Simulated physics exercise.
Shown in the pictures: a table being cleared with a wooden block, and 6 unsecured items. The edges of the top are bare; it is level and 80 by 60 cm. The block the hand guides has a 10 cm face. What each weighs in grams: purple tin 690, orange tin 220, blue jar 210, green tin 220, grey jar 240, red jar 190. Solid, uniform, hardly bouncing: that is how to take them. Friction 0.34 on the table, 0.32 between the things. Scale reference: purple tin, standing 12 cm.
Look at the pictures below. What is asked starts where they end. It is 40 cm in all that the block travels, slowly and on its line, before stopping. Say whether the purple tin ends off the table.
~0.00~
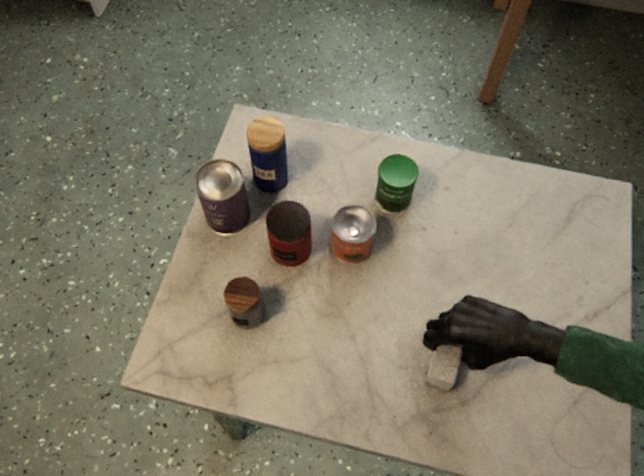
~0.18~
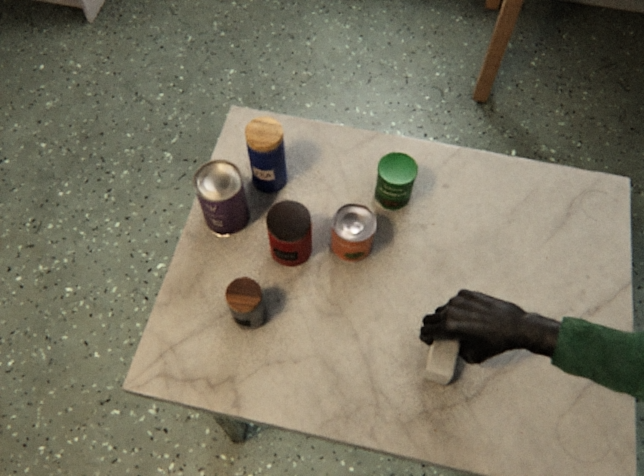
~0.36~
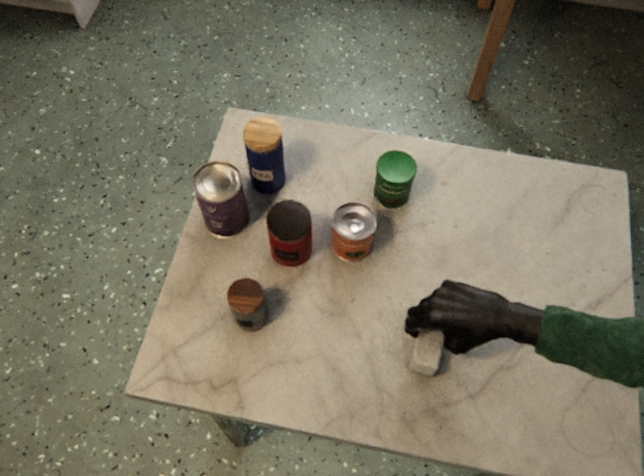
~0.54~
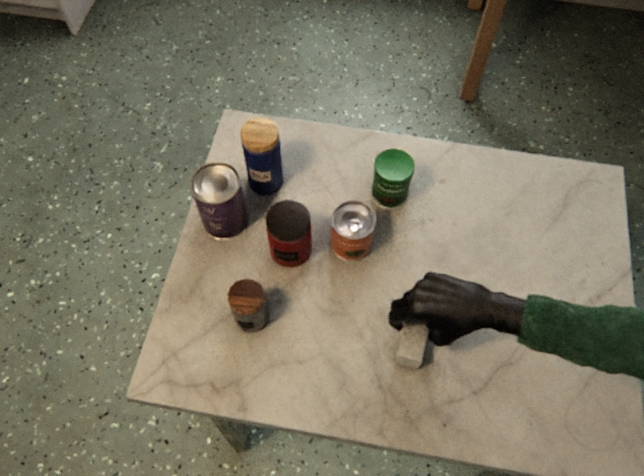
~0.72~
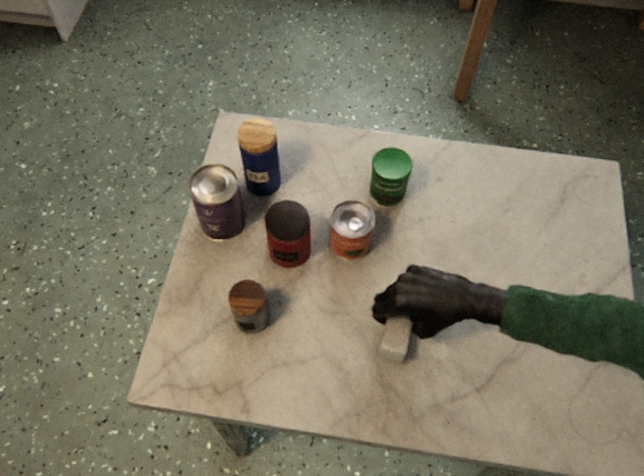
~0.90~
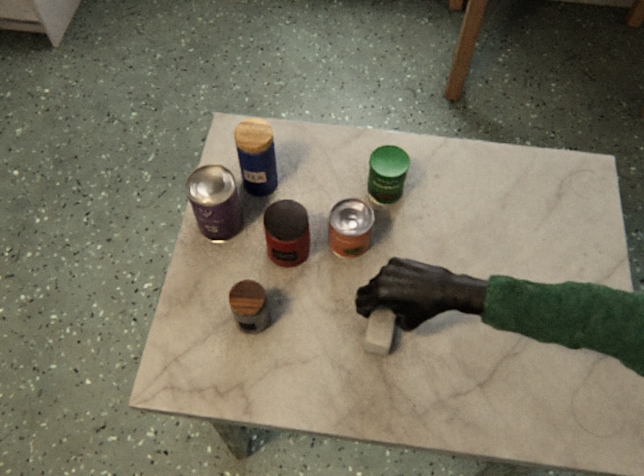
It never leaves the table.
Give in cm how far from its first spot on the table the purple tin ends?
The shift is close to 0 cm.
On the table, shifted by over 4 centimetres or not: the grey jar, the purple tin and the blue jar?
First, the grey jar is moved away; second, the purple tin stays in its position; third, the blue jar stays in its position.
By 1.40 s, block slid 21 cm.
By 2.10 s, block slid 32 cm; grey jar 3 cm from its spot.
By 2.30 s, block slid 35 cm; grey jar 6 cm from its spot.
By 2.50 s, block slid 38 cm; grey jar 10 cm from its spot.
When it is over (3.0 s), not toppled but over 4 cm from the start, grey jar; the other 5 within 4 cm of the start. End places, in pixels of the last picture, purple tin near (216, 205).
